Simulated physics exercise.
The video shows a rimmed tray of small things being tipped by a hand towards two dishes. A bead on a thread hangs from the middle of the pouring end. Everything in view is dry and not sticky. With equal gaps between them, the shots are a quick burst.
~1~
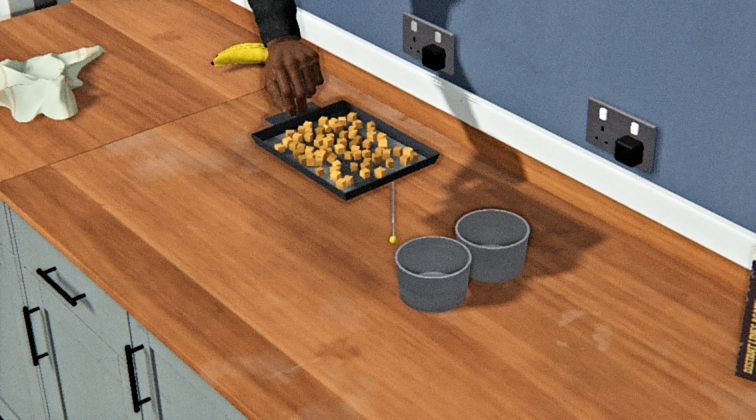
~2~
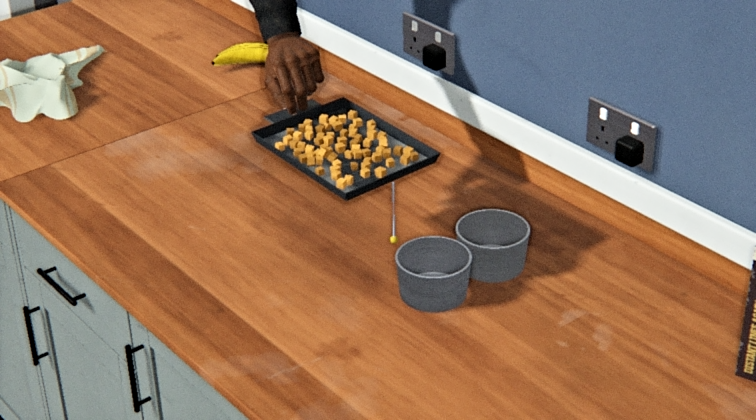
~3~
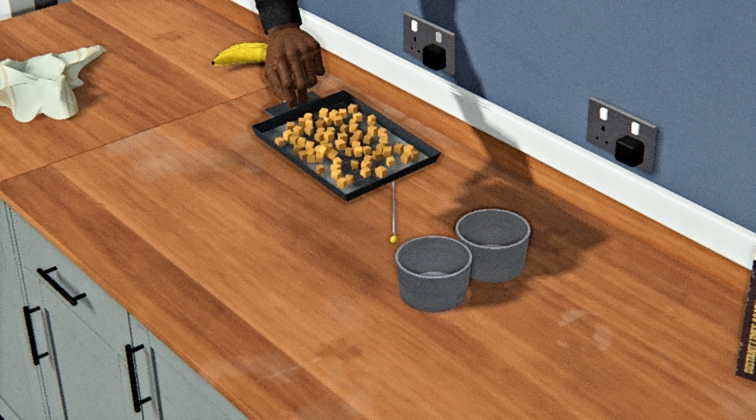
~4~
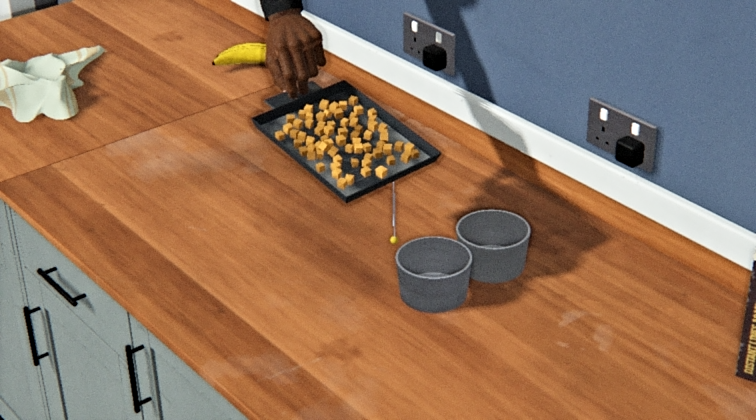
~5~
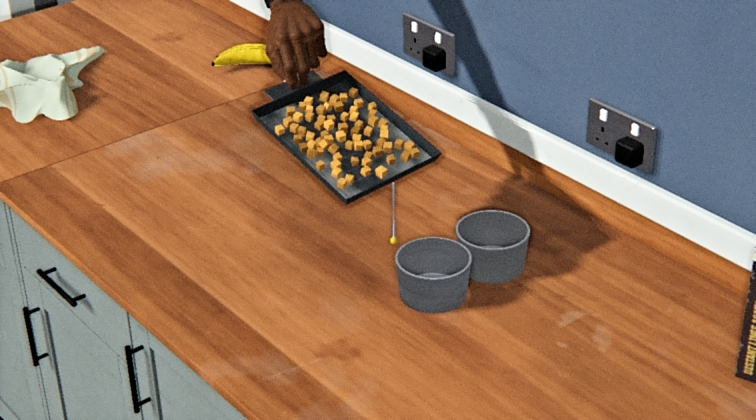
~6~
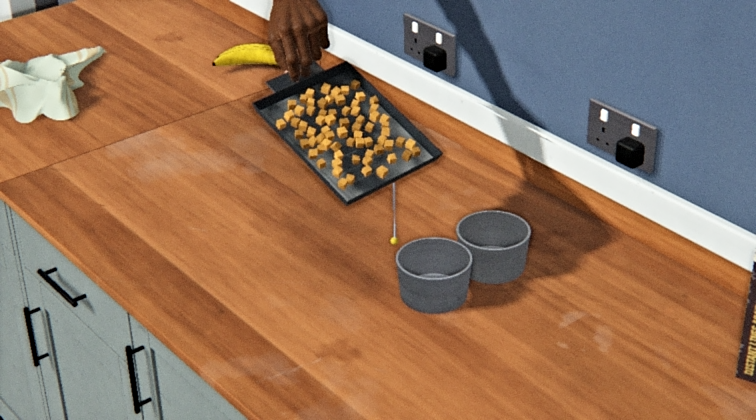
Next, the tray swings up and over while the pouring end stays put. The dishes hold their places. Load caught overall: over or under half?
Most of the load is lost.
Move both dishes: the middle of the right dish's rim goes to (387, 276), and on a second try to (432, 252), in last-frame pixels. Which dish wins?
Well, the right-side one at the first spot and the left-side one at the second.
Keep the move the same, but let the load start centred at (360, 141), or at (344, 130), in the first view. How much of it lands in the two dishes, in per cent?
First 30 %, then 20 %.
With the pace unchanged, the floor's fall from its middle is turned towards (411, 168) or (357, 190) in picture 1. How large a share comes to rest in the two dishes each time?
The first try gives close to 50 percent; the next gives 10 percent.
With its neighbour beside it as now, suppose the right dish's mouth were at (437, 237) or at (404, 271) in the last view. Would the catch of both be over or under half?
First below a half, then above a half.
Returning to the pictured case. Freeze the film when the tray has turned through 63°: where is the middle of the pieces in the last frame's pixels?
Near the pixel (369, 166).
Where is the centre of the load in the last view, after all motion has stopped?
Roughly at pixel (385, 318).
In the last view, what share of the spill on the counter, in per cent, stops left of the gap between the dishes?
That comes to about 90 per cent of the pieces.
Just after the last frame, tray tipped steeply; every one on the tray.
A moment on, tray tipped past a quarter turn; almost all on the tray; just a few in the left dish; just a few outside both.
Further on, tray tipped past a quarter turn; roughly a quarter in the left dish; roughly two thirds outside both.
When it is over, tray tipped past a quarter turn; roughly a quarter in the left dish; not one in the right dish; roughly two thirds outside both.
